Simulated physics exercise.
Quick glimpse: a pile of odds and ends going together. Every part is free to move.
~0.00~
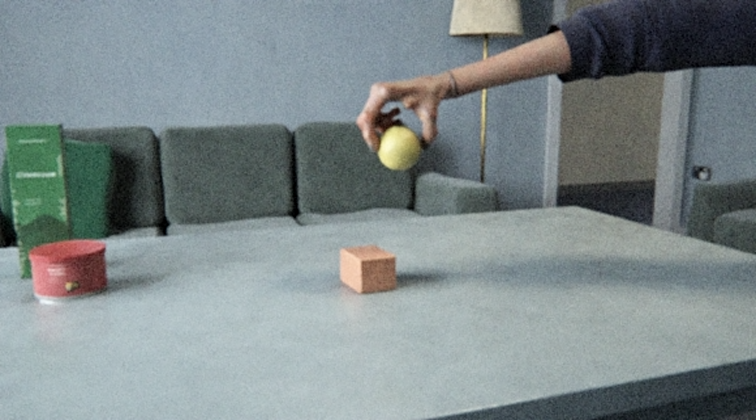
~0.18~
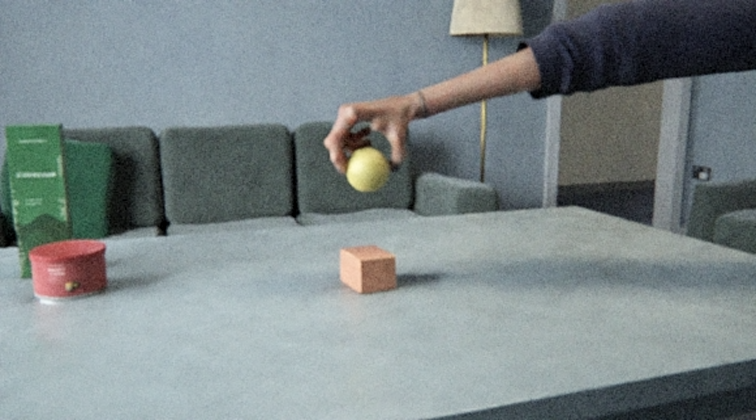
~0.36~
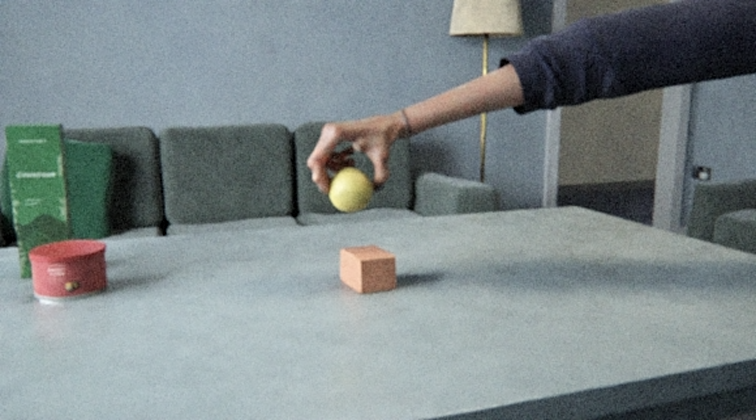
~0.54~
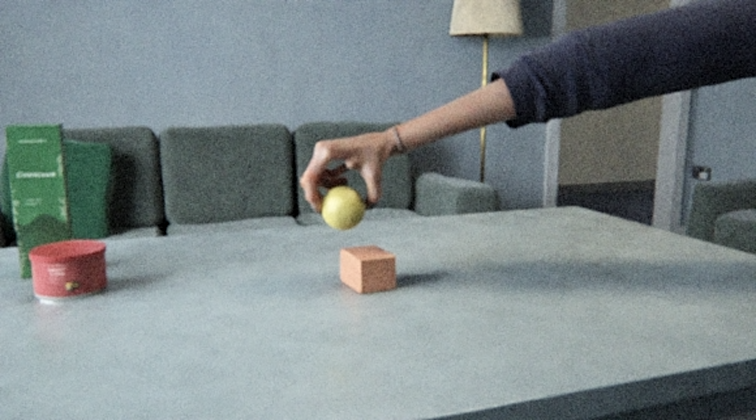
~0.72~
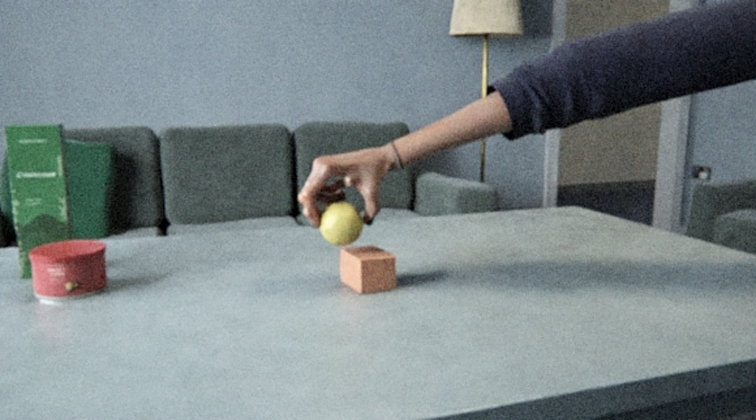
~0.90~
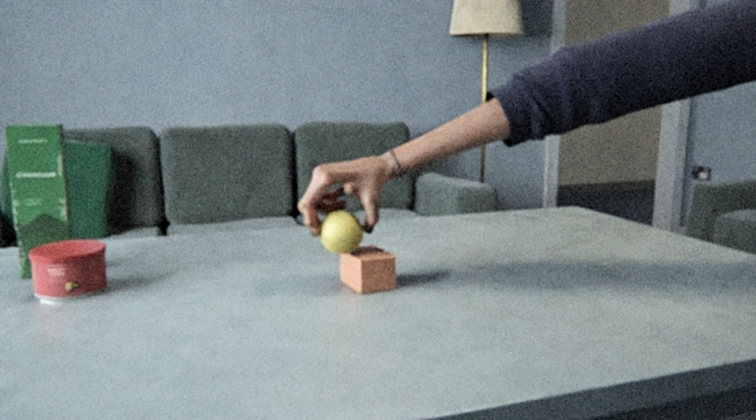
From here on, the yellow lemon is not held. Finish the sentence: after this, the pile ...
After this, the pile topples.
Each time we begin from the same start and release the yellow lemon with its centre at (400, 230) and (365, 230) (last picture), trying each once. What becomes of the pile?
The pile collapses the first time and remains standing the second time.
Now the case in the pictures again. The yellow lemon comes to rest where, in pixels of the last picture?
It finishes at about (318, 270).
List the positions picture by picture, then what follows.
In the first picture, still above its spot; yellow lemon (399, 148); green carton (42, 199).
In the second picture, still above its spot; yellow lemon (368, 170); red tub (70, 269).
In the third picture, still above its spot; yellow lemon (351, 190); orange block (368, 268).
In the fourth picture, still above its spot; yellow lemon (343, 208); green carton (42, 199).
In the fifth picture, still above its spot; yellow lemon (342, 224); red tub (70, 269).
In the sixth picture, in place under the hand; yellow lemon (342, 233); orange block (368, 268).
After 1.20 s, yellow lemon shifted a little near (328, 252).
After 1.30 s, yellow lemon now fallen.
In the end (2.0 s), fallen, yellow lemon; the other 3 unmoved. At the end, from the last picture's camera, yellow lemon near (318, 270). The pile comes apart.
